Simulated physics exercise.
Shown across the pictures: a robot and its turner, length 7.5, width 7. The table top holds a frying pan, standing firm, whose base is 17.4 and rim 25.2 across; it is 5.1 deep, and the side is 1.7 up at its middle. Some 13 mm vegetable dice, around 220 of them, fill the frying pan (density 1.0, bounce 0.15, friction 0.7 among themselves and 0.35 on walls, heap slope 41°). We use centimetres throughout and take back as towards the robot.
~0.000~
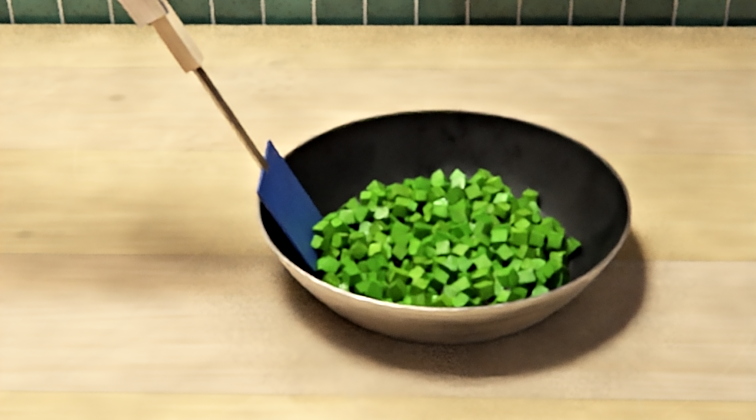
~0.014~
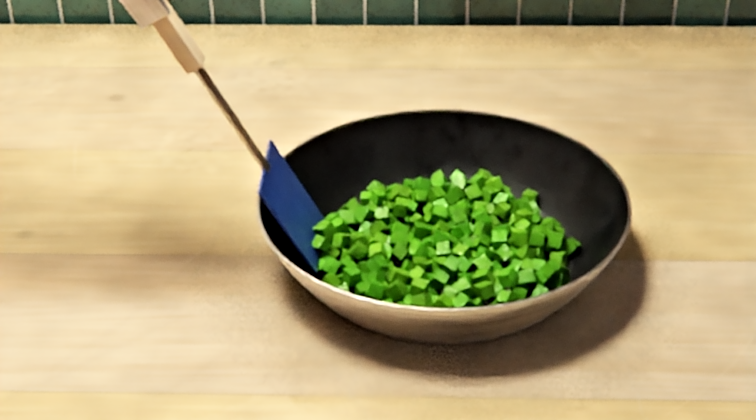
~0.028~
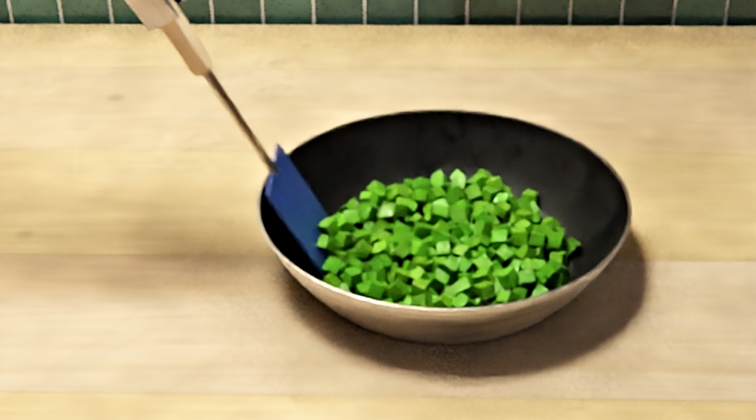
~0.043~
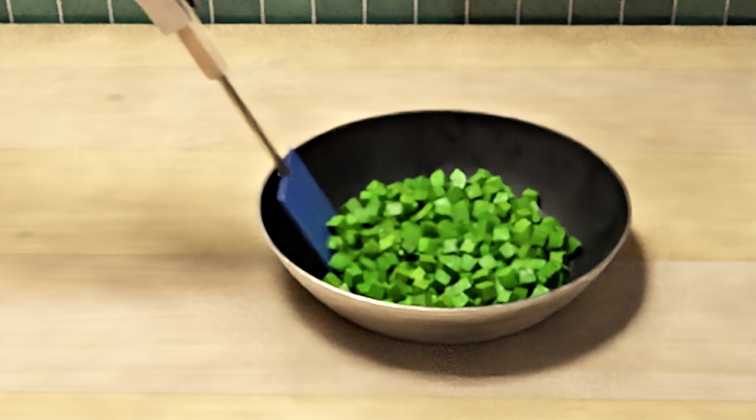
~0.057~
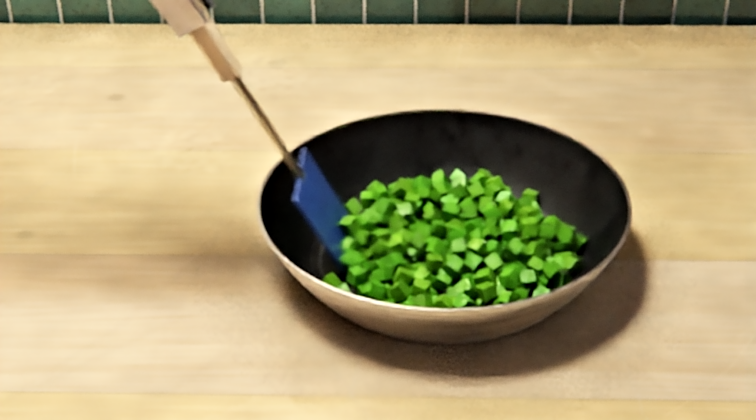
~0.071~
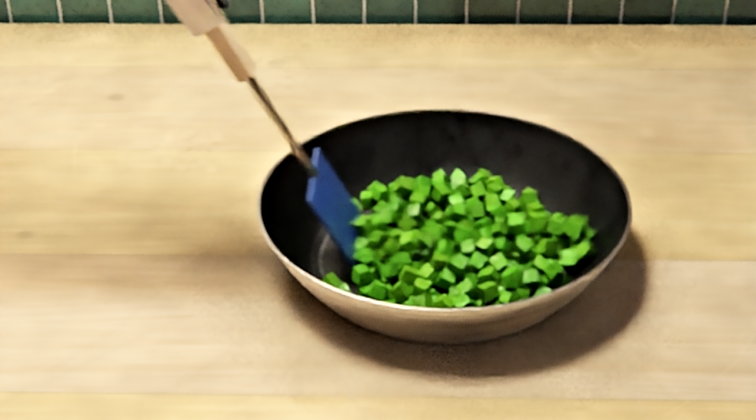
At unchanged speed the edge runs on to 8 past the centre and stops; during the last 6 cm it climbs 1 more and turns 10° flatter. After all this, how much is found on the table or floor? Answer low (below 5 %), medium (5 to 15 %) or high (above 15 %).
Medium.
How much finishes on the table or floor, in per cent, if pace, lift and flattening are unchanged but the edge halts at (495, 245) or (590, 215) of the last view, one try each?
Estimates, in order: 5 % and 45 %.
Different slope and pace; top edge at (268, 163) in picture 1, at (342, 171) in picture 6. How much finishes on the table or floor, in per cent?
My guess would be close to 25 per cent.
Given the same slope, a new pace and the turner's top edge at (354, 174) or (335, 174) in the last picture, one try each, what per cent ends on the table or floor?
Around 25 per cent, then around 25 per cent.
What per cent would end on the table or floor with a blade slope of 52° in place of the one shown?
Roughly 10 per cent.
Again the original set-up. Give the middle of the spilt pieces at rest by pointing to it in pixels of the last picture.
Around pixel (671, 249).
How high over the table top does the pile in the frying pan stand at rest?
Peak at rest, approximately 6.5 centimetres.
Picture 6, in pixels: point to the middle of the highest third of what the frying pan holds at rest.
The centre sits close to (584, 210).
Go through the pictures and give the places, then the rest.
The first frame shows turner top edge at (263, 165), sloping 62°; upper third of the load around (443, 240), from x 320 to 570, top at y 180; 215 in the frying pan.
The second frame shows turner top edge at (264, 165), sloping 62°; upper third of the load around (443, 240), from x 320 to 570, top at y 180.
The third frame shows turner top edge at (272, 168), sloping 62°; upper third of the load around (441, 239), from x 330 to 570, top at y 180.
The fourth frame shows turner top edge at (285, 172), sloping 62°; upper third of the load around (450, 238), from x 330 to 570, top at y 180.
The fifth frame shows turner top edge at (299, 173), sloping 62°; upper third of the load around (454, 234), from x 330 to 575, top at y 180.
The sixth frame shows turner top edge at (313, 173), sloping 62°; upper third of the load around (474, 231), from x 330 to 585, top at y 180; 215 in the frying pan.
After 0.14 s, sloping 62°, highest piece 6 above the table; 215 in the frying pan.
After 0.22 s, sloping 58°, highest piece 8 above the table; 208 in the frying pan, 7 on the blade or in flight.
After 0.45 s, sloping 52°, highest piece 6 above the table; 193 in the frying pan, 22 on the table or floor.
After 1.50 s, sloping 52°, highest piece 6 above the table; 193 in the frying pan, 22 on the table or floor.
At rest, 193 in the frying pan, 22 on the table or floor. That is 10 % on the table or floor.
